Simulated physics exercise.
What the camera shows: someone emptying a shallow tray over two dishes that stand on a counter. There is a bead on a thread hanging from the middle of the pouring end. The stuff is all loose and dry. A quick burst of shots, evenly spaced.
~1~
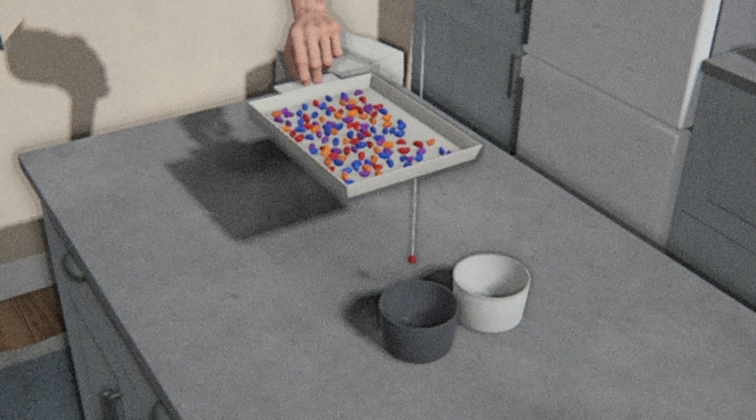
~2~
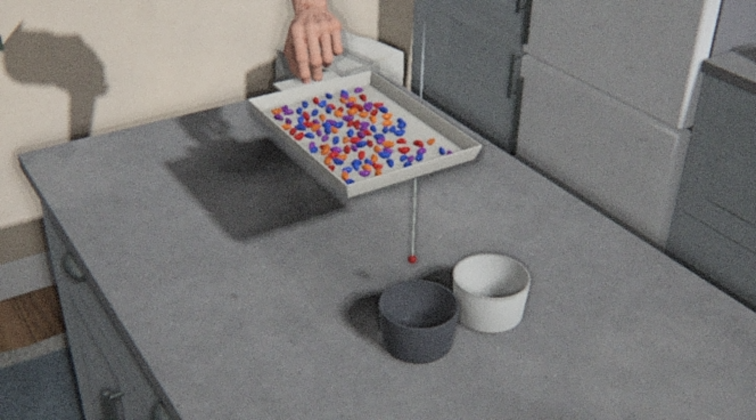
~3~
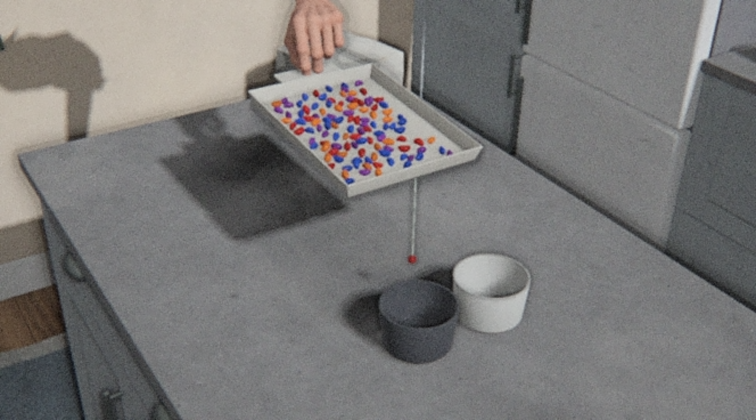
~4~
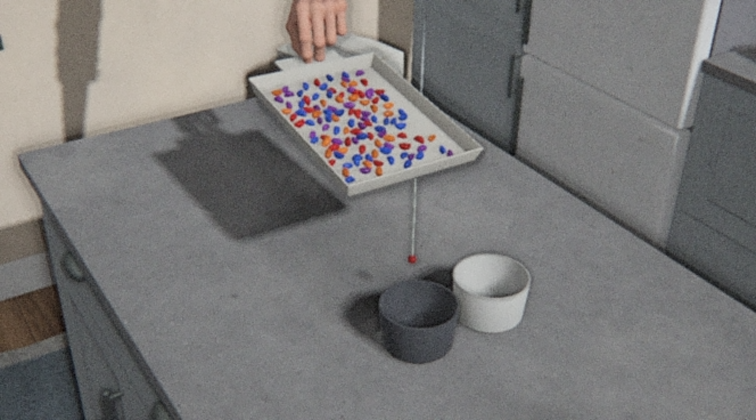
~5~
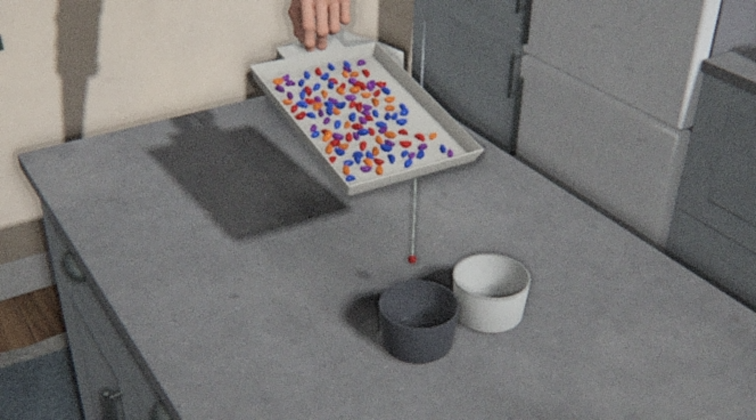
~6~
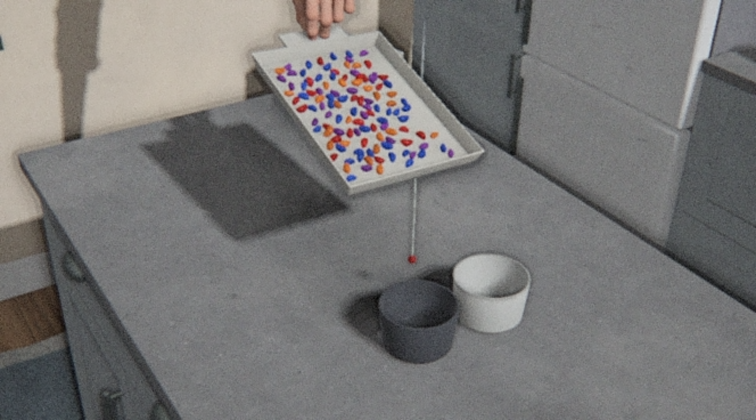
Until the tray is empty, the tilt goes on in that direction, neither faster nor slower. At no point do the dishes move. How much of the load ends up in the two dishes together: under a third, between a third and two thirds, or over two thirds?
Together the dishes get over two thirds of it.
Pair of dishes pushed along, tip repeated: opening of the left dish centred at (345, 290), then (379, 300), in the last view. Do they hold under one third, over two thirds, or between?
For the first try it's below one third, and for the second it's the middle third.
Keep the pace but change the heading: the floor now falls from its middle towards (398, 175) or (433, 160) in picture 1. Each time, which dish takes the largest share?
First spot: The leftmost dish, second spot: The rightmost dish.
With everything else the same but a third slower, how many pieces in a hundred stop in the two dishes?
I'd expect near 80 per cent.
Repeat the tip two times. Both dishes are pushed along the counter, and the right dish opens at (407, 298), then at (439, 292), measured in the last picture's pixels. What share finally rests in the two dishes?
Roughly 30% the first time and 50% the second time.
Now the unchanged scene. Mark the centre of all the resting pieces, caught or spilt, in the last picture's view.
The centre comes to rest close to (473, 319).
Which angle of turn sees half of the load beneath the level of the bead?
Somewhere near 110 degrees, I'd say.
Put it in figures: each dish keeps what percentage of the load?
Left dish: Around 40 in a hundred; right dish: Around 40 in a hundred.
Shortly afterwards, tray tipped steeply; all but a few on the tray; only a few in the right dish.
Next, tray tipped right over; the bulk on the tray; a little in the left dish; a little in the right dish; a little outside both; only a few in the air.
Some moments later, tray tipped past a quarter turn; near a third in the left dish; near half in the right dish; near a quarter outside both.
In the end, tray tipped past a quarter turn; near a third in the left dish; near half in the right dish; near a quarter outside both.
